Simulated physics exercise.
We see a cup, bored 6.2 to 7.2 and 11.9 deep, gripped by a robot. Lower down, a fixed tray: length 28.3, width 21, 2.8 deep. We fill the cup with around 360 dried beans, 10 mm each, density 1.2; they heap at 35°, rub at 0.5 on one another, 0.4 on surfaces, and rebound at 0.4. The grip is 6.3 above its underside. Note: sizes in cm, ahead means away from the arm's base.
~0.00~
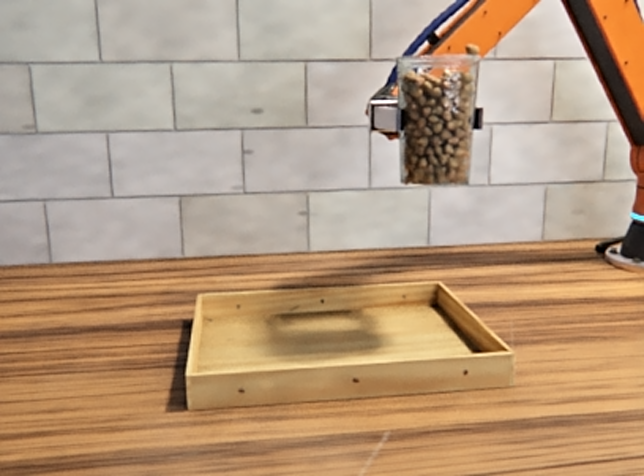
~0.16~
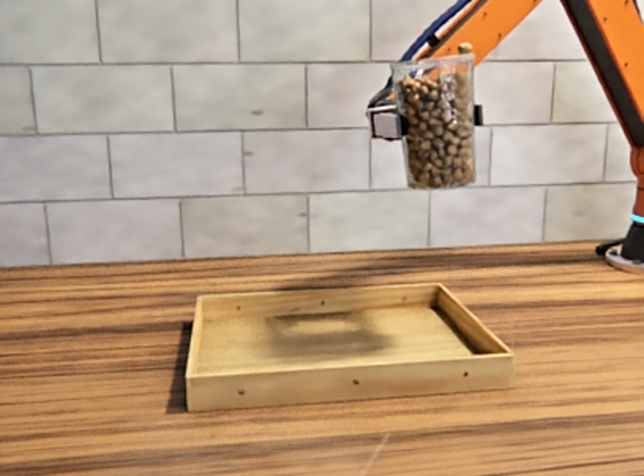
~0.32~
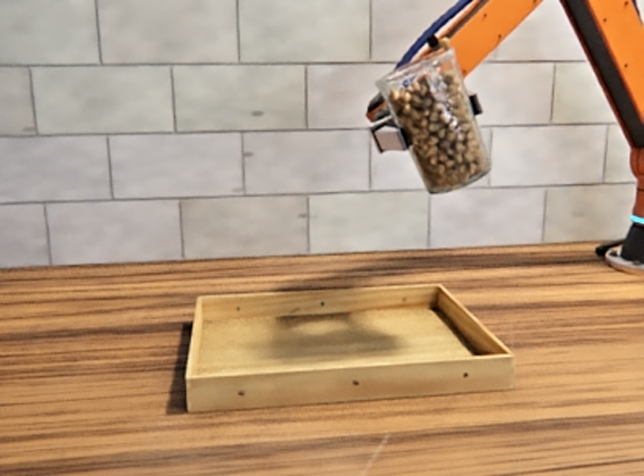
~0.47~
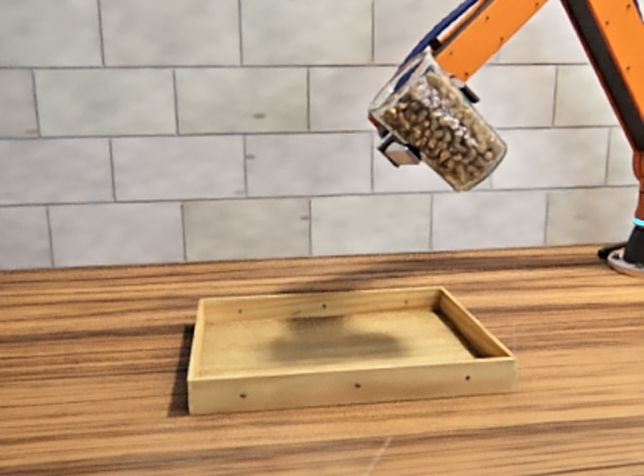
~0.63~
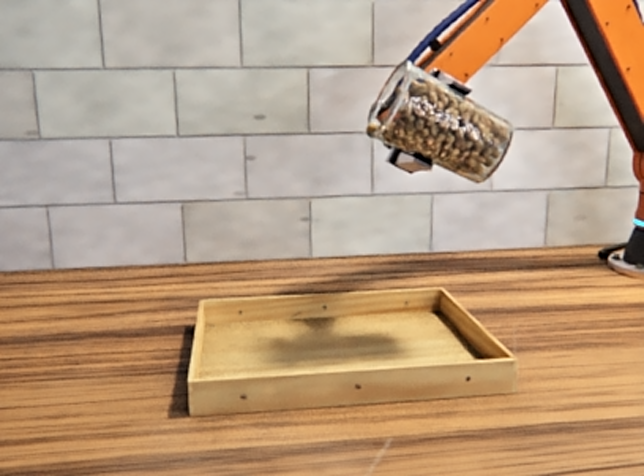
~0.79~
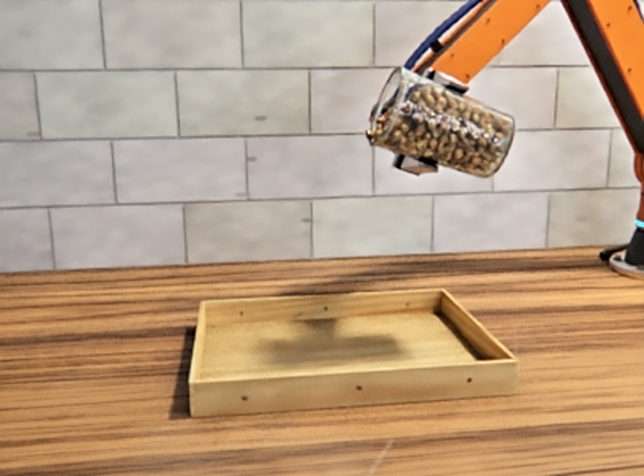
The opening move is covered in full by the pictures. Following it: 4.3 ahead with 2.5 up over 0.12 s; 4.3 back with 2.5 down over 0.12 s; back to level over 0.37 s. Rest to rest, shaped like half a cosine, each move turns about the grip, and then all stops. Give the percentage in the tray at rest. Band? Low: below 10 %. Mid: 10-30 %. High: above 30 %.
High.
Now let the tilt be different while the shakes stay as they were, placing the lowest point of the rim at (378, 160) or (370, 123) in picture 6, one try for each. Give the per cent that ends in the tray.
First try about 75 per cent, second try about 20 per cent.
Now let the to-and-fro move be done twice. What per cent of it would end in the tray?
Near 55 per cent.
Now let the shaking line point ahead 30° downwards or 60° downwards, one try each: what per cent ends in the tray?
You'd get some 10 per cent with the first setting and some 5 per cent with the second.
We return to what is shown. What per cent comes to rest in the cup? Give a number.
Around 55 per cent.
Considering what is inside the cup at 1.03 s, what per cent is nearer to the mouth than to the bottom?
About 75 percent.
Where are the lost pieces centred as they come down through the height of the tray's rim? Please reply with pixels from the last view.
I'd say somewhere around (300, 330).
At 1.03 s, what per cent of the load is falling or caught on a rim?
Reading at that time: Some 31 per cent.
After 1.03 s, tilted 70° forward, highest piece 26 above the table; 251 in the cup, 113 in flight or on a rim.
After 1.28 s, tilted 17° forward, highest piece 28 above the table; 203 in the cup, 155 in the tray, 6 in flight or on a rim.
After 1.60 s, level, highest piece 25 above the table; 202 in the cup, 161 in the tray, 1 on the table or floor.
After 2.65 s, level, highest piece 25 above the table; 202 in the cup, 161 in the tray, 1 on the table or floor.
At rest, 202 in the cup, 161 in the tray, 1 on the table or floor. That is 44 % in the tray.
